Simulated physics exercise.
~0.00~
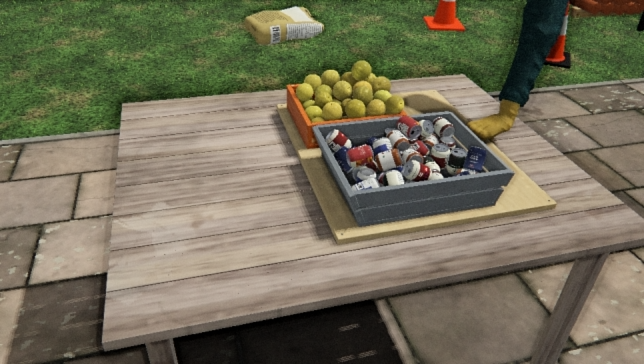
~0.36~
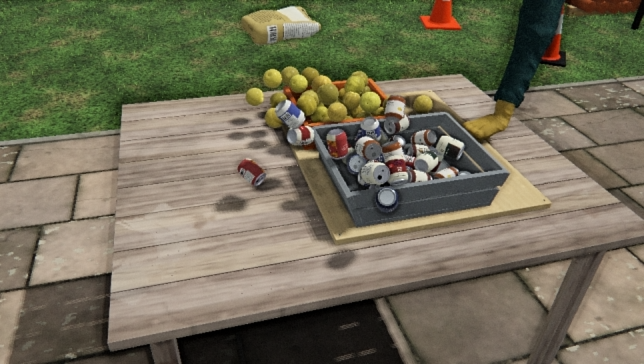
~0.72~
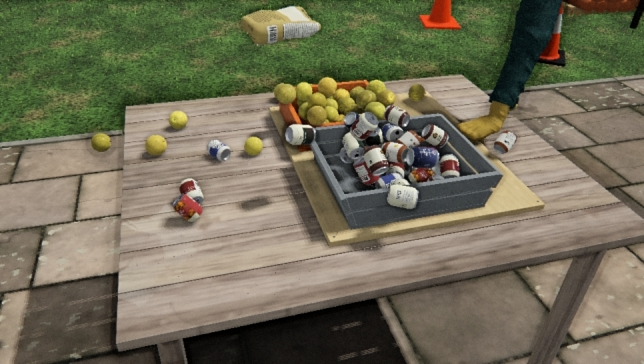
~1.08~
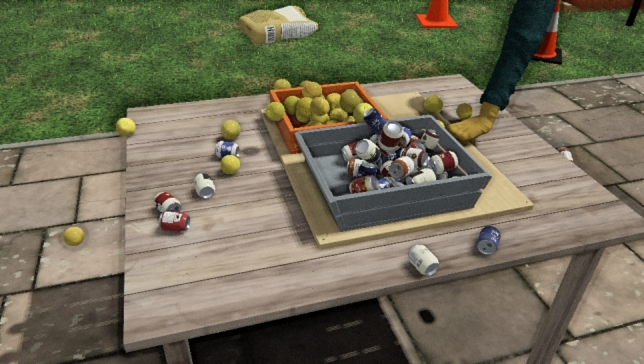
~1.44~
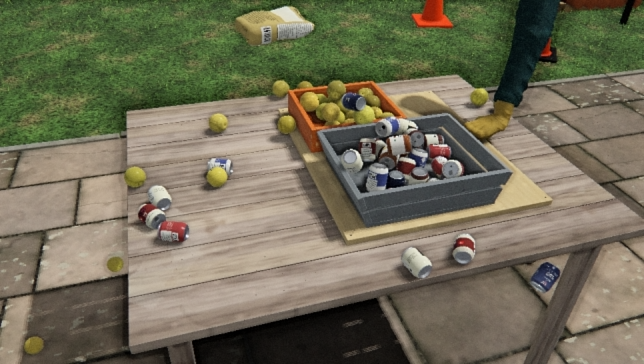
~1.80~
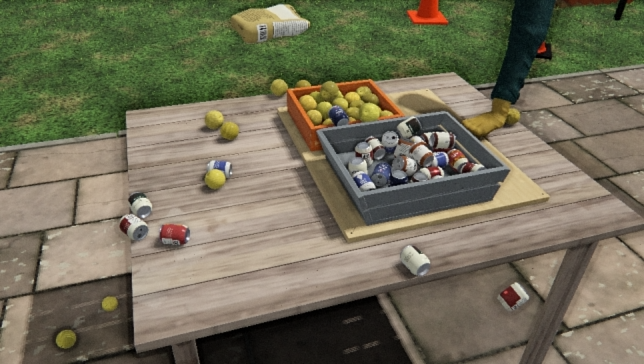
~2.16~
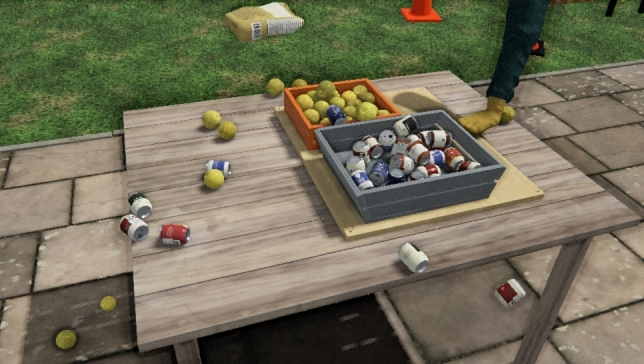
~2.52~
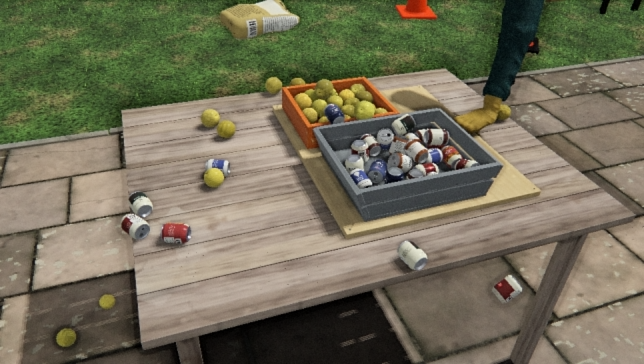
A yellow-gloved hand stayed at the table's edge while a board holding a grey tote of mini cans and an orange tote of yellow apples slid back and forth, tossing some out, until it stopped with strays scattered across the tabletop and paving.
